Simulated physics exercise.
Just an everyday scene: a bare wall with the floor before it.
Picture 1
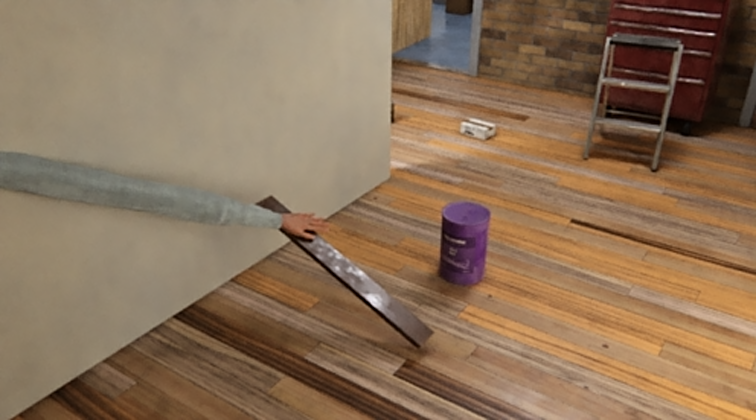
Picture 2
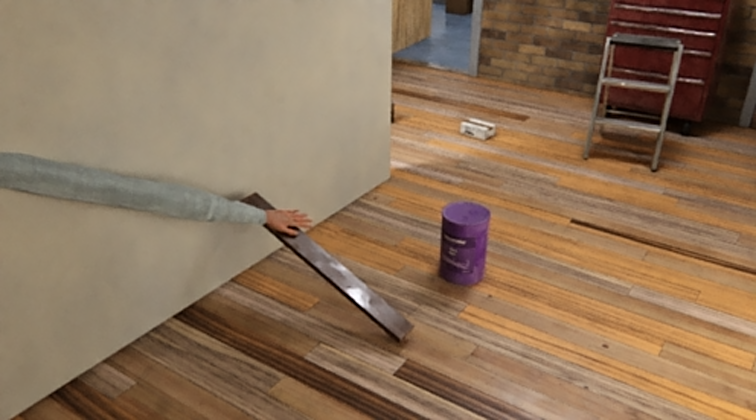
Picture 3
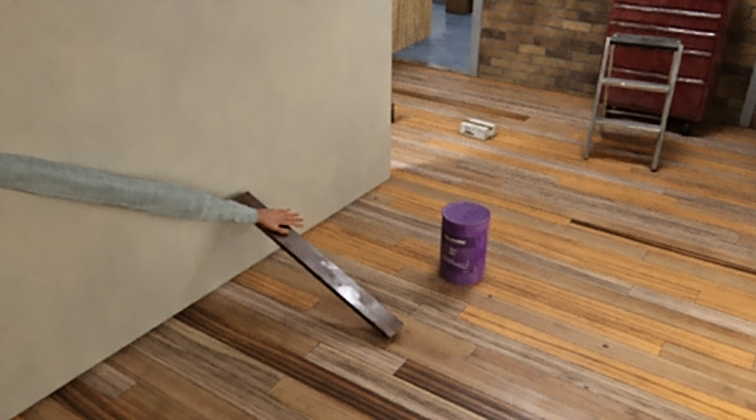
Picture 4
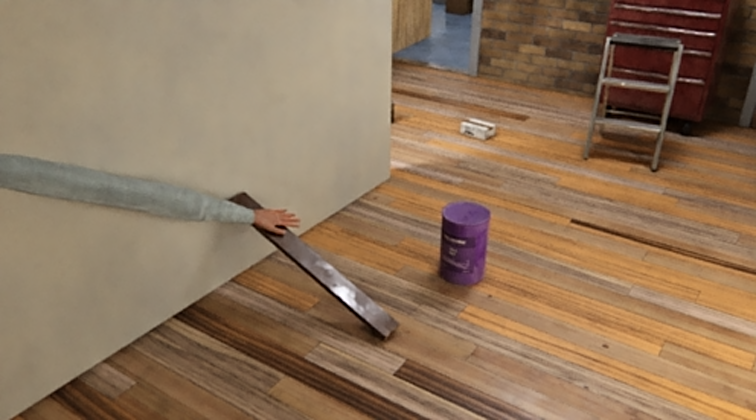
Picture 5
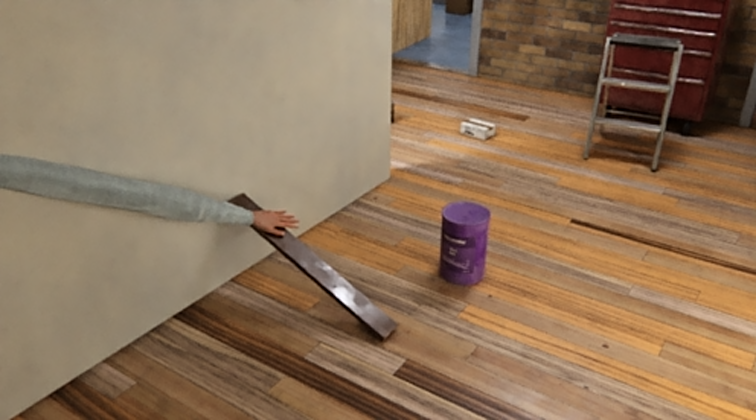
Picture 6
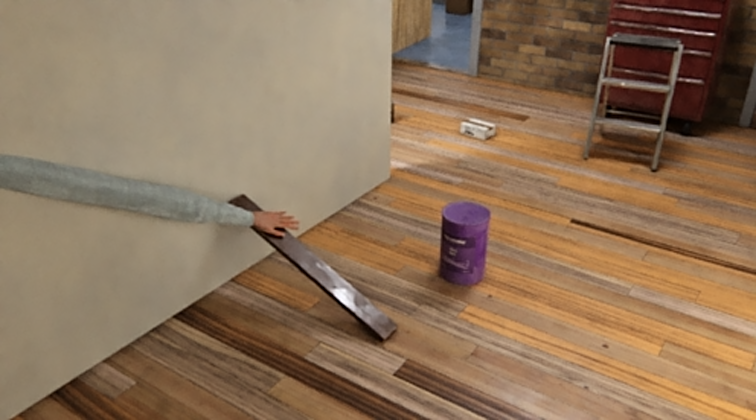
A hand shifts a brown plank slightly left and leans it against the bare wall.
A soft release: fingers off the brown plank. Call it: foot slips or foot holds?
Foot slips.
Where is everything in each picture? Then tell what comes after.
On its way; brown plank (341, 268); purple pail (464, 243), in the first frame.
On its way; brown plank (323, 263); purple pail (464, 243), in the second frame.
On its way; brown plank (314, 262); purple pail (464, 243), in the third frame.
On its way; brown plank (310, 262); purple pail (464, 243), in the fourth frame.
Leant on the wall, still held; brown plank (310, 263); purple pail (464, 243), in the fifth frame.
Leant on the wall, still held; brown plank (309, 264); purple pail (464, 243), in the sixth frame.
Then, 0.30 s later than the last frame, brown plank 13° lower than it was left near (316, 286).
Then, 0.40 s later than the last frame, brown plank 24° lower than it was left near (319, 302).
When it is over, moved from the start, brown plank; purple pail as before. End places, in pixels of the last picture, brown plank near (319, 303). The plank slips out.
